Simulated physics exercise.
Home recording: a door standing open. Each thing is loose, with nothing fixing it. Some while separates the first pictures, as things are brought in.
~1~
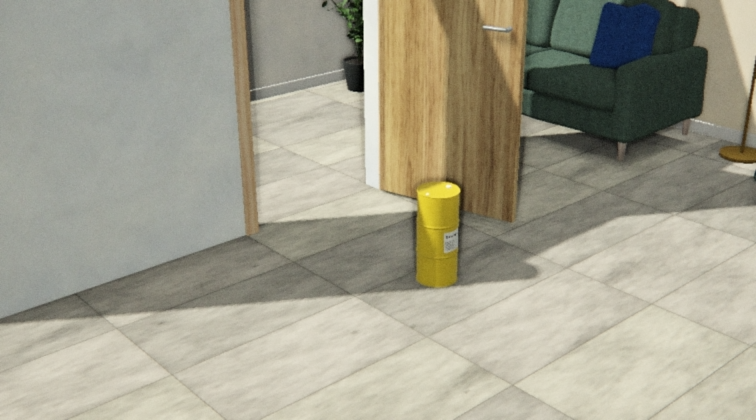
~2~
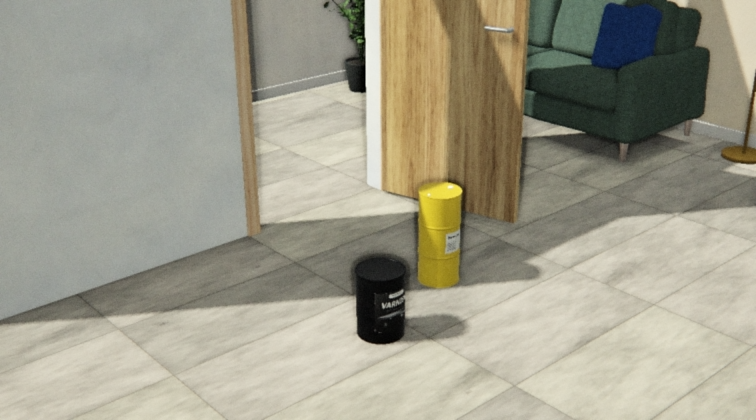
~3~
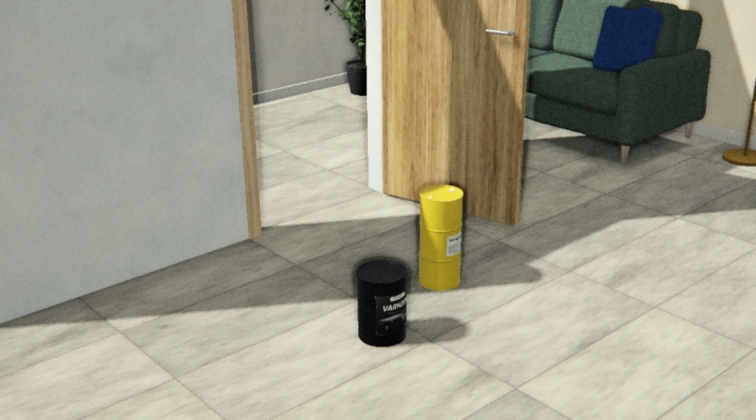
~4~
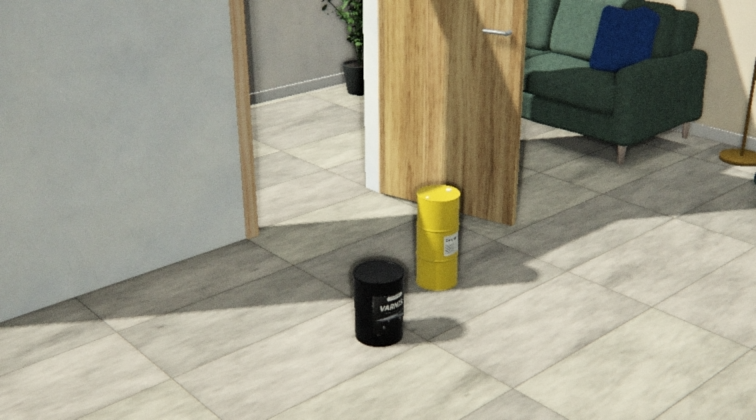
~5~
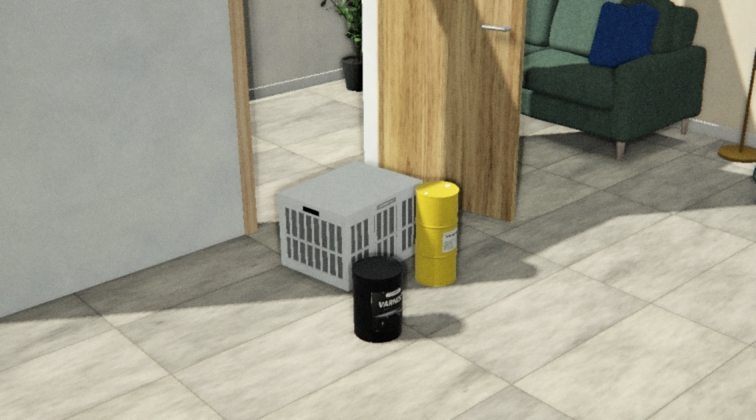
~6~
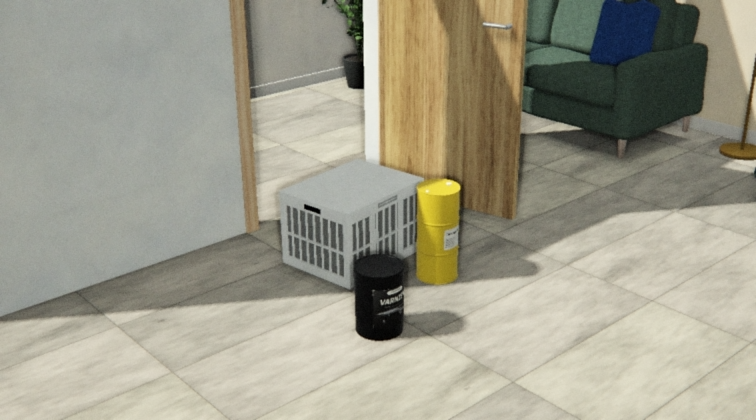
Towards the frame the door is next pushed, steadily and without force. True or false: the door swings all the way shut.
False - it remains partly open.
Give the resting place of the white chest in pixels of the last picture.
It winds up at roughly (337, 222).
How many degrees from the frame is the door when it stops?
Angle: About 60°.
Then, 0.40 s after the last picture, door 94° open.
Then, 0.70 s after the last picture, door 77° open.
Then, 0.90 s after the last picture, door 64° open.
Then, 1.10 s after the last picture, door 60° open; white chest slid a little near (341, 222).
At rest, door 59° open; all 3 in place. Seen from the same camera at the end, white chest near (337, 222).
